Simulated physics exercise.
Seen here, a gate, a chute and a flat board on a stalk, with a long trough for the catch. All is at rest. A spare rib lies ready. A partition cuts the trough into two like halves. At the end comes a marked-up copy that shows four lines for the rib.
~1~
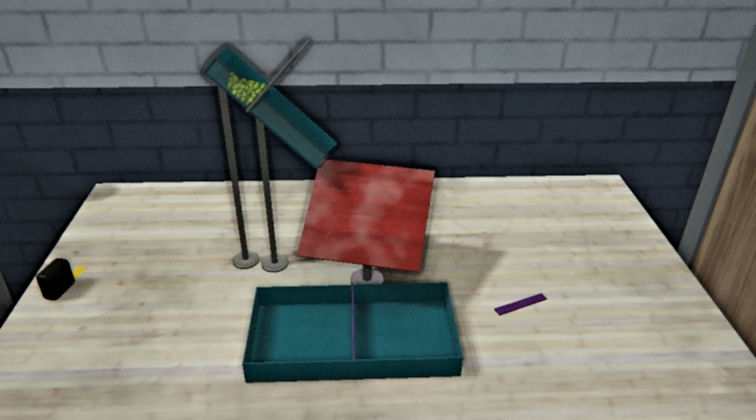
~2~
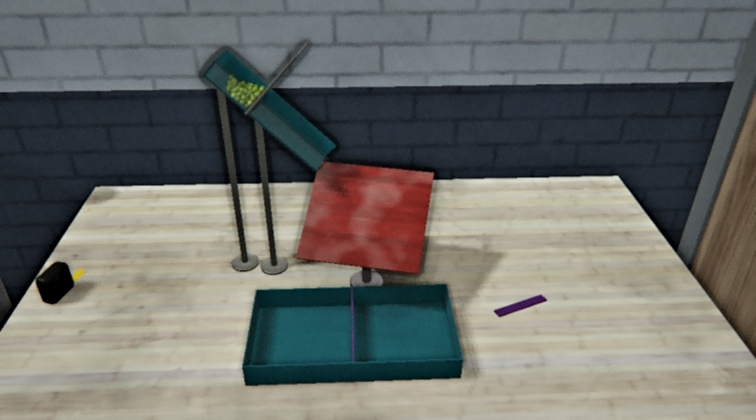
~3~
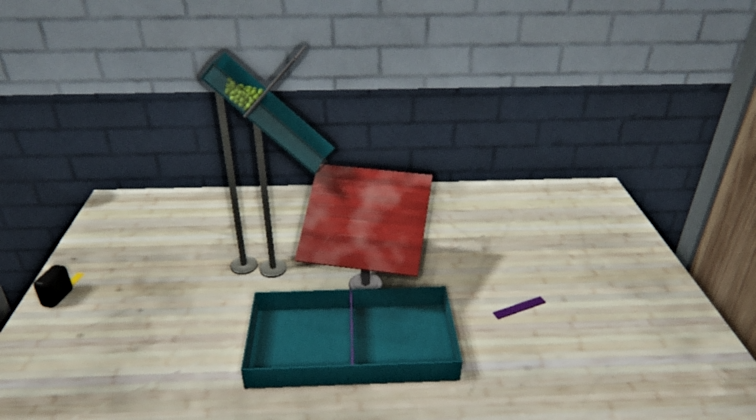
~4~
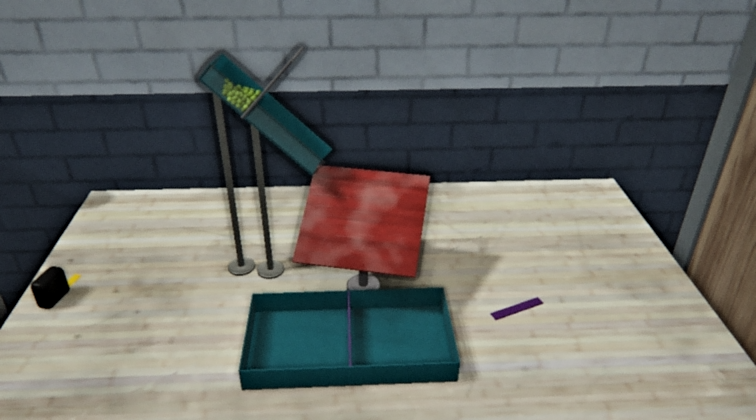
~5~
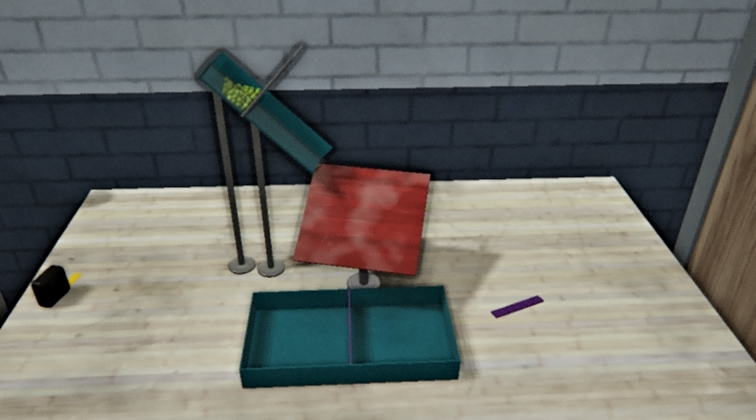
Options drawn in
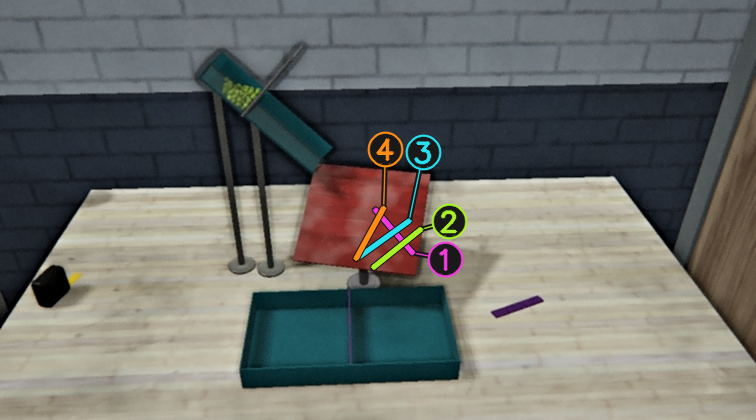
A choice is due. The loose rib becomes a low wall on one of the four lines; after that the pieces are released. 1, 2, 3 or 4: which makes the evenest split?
The best line is 2.
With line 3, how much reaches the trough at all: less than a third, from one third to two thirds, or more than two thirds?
It is more than two thirds.
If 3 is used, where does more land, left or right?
The left half.
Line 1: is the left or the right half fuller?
More lands on the right.
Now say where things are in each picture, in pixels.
Load behind the gate at (248, 90), dried peas; lip of the chute at (321, 163), sloping fairly steeply, in the first picture.
Middle of the board at (366, 214), tilted fairly steeply; middle of its low edge at (356, 266); of its high edge at (376, 167), in the second picture.
Front corners of the trough at (242, 369) and (462, 361); front end of its middle wall at (353, 365), in the third picture.
Middle of the load at (243, 96); lip at (316, 168), in the fourth picture.
Middle of the load at (243, 95); lip at (316, 167), in the fifth picture.
On the marked copy, line 1 from (375, 209) to (412, 252); line 2 from (420, 229) to (373, 267); line 3 from (409, 221) to (360, 255); line 4 from (383, 208) to (356, 258).
For line 1, of what is caught, a small part in the left half, most in the right.
For line 2, of what is caught, about half in the left half, about half in the right.
For line 3, of what is caught, nearly all in the left half, a small part in the right.
For line 4, of what is caught, most in the left half, a small part in the right.
